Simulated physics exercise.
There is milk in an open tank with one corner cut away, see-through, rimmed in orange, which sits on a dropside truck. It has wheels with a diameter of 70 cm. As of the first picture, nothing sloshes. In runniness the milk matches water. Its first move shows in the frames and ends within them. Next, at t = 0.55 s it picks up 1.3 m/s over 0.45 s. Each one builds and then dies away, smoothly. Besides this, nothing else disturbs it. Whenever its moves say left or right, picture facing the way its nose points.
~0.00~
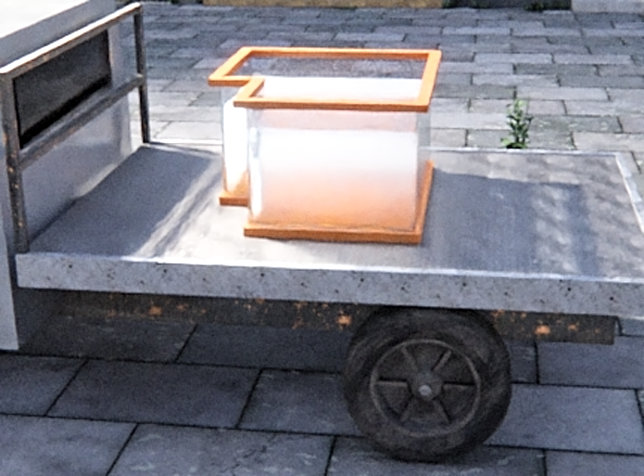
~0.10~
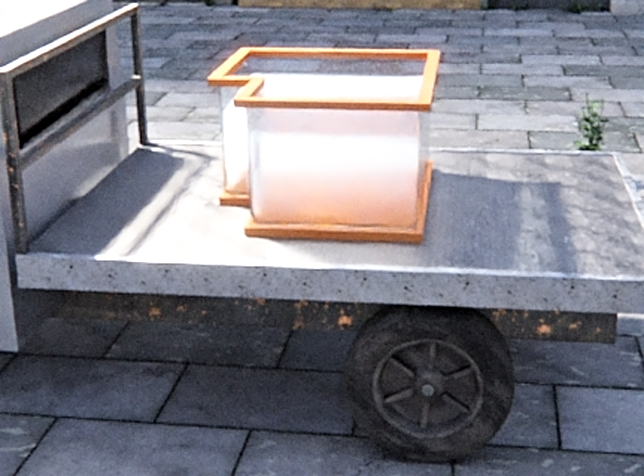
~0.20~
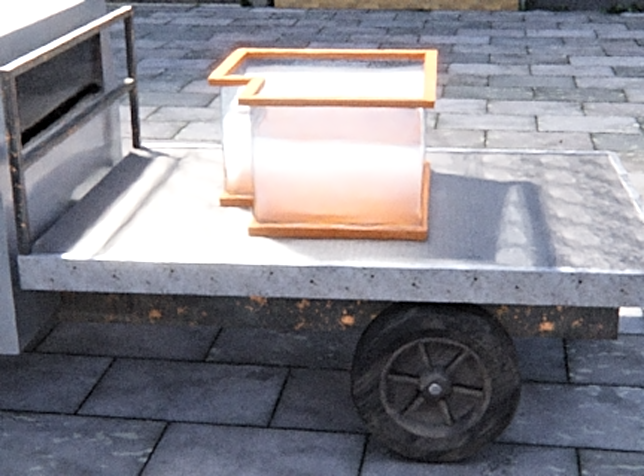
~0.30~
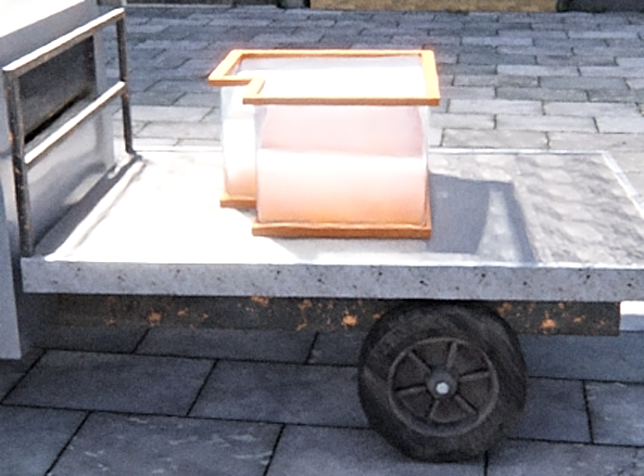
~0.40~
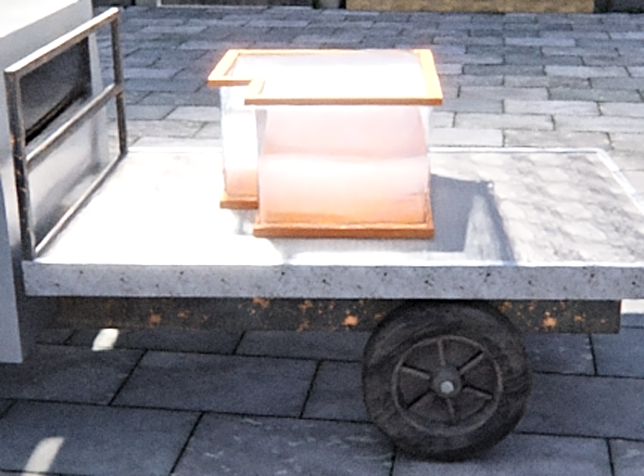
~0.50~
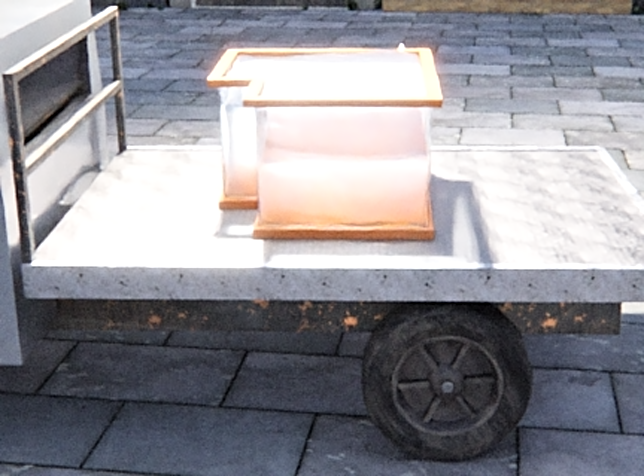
In this clip, a flatbed truck carrying an open, clear, orange-rimmed tank of pale liquid rolls left over paving as shadows shift across its bed; the liquid, level at first, sinks along the near wall and climbs towards the far side.
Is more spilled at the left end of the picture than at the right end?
No, more goes at the right end.
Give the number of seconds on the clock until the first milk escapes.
That happens at some 1.2 s.
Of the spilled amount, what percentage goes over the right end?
Share: Near 40%.
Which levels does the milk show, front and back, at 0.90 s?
I'd say some 32 centimetres in front and some 60 centimetres behind.
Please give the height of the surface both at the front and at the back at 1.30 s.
Front 40 cm, back 52 cm.
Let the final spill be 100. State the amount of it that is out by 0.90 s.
Close to 0 in a hundred.
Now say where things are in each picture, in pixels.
Level at the front (269, 124); level at the back (399, 128); still flat; the front is on the left, levels are read along the near wall; a wheel hub at (425, 394), in the first frame.
Level at the front (270, 125); level at the back (400, 127); still flat, in the second frame.
Level at the front (273, 129); level at the back (404, 138); rising 6° towards the far side, in the third frame.
Level at the front (276, 145); level at the back (407, 147); rising 12° towards the far side, in the fourth frame.
Level at the front (278, 151); level at the back (409, 151); rising 15° towards the far side, in the fifth frame.
Level at the front (278, 152); level at the back (409, 150); rising 14° towards the far side; a wheel hub at (448, 391), in the sixth frame.
Then, 0.90 s in, front 31 cm, middle 43 cm, back 60 cm above the floor; no loss so far.
Then, 1.30 s in, front 40 cm, middle 42 cm, back 52 cm above the floor; the loss stands at 2 per cent, over the right end.
Then, 1.80 s in, front 50 cm, middle 43 cm, back 31 cm above the floor; the loss stands at 3 per cent, mostly over the right end, some over the near side.
Then, 3.98 s in, the loss stands at 6 per cent, over the right end and the left end, a little elsewhere; the left end has passed 1 per cent and the right end 3.
